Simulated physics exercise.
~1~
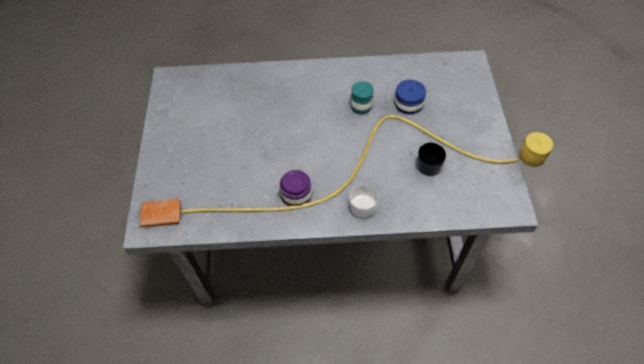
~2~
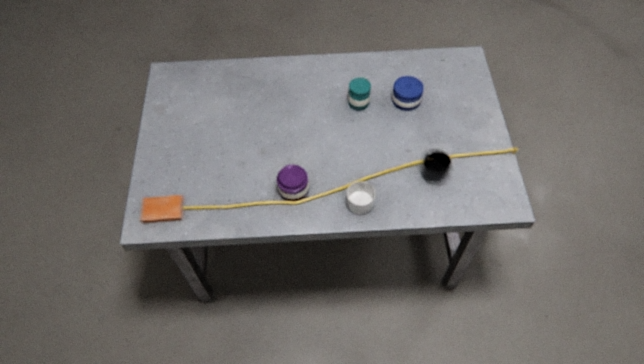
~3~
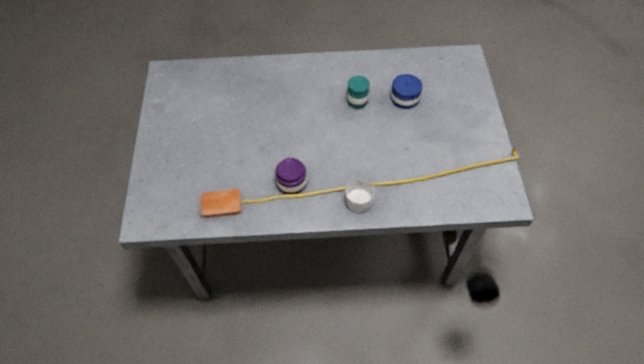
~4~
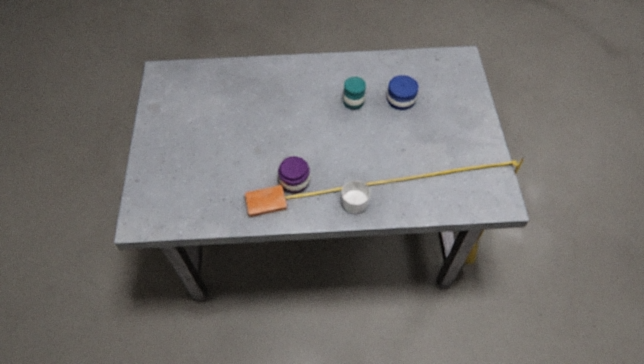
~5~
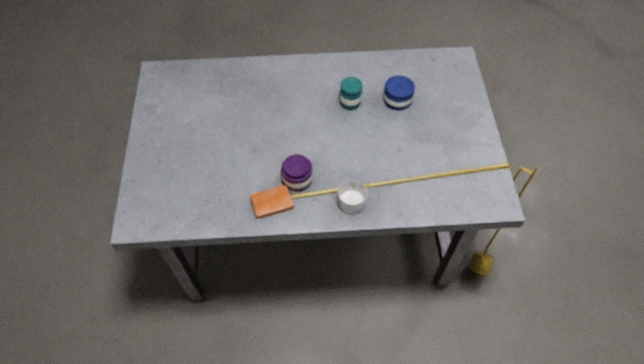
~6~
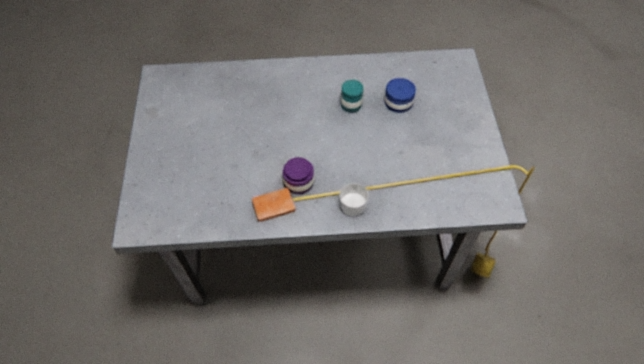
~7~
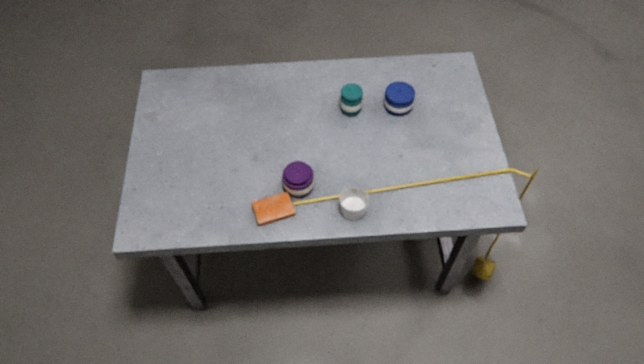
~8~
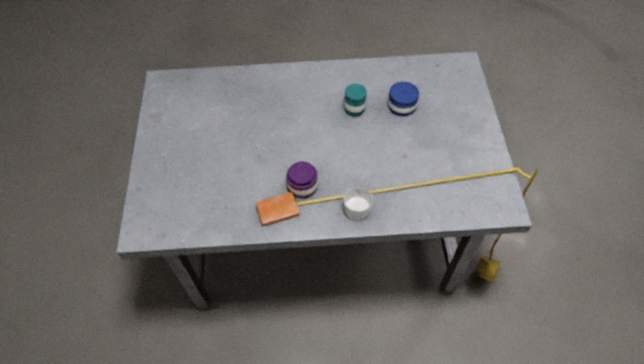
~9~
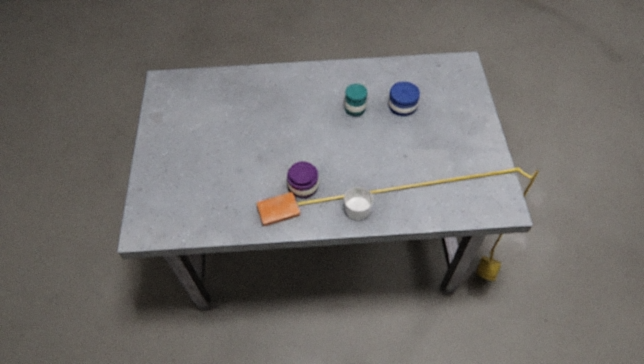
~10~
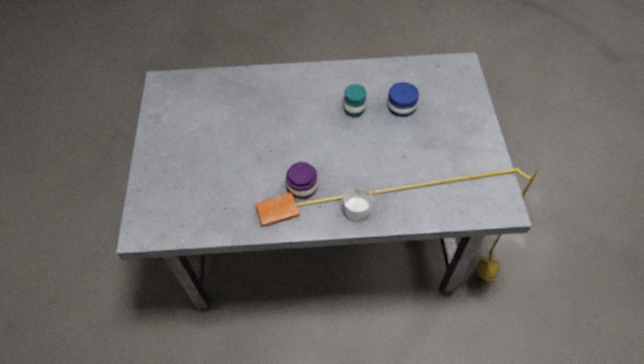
On a grey table, a falling yellow speaker's cable knocks a black mug off and drags an orange block right before it dangles.
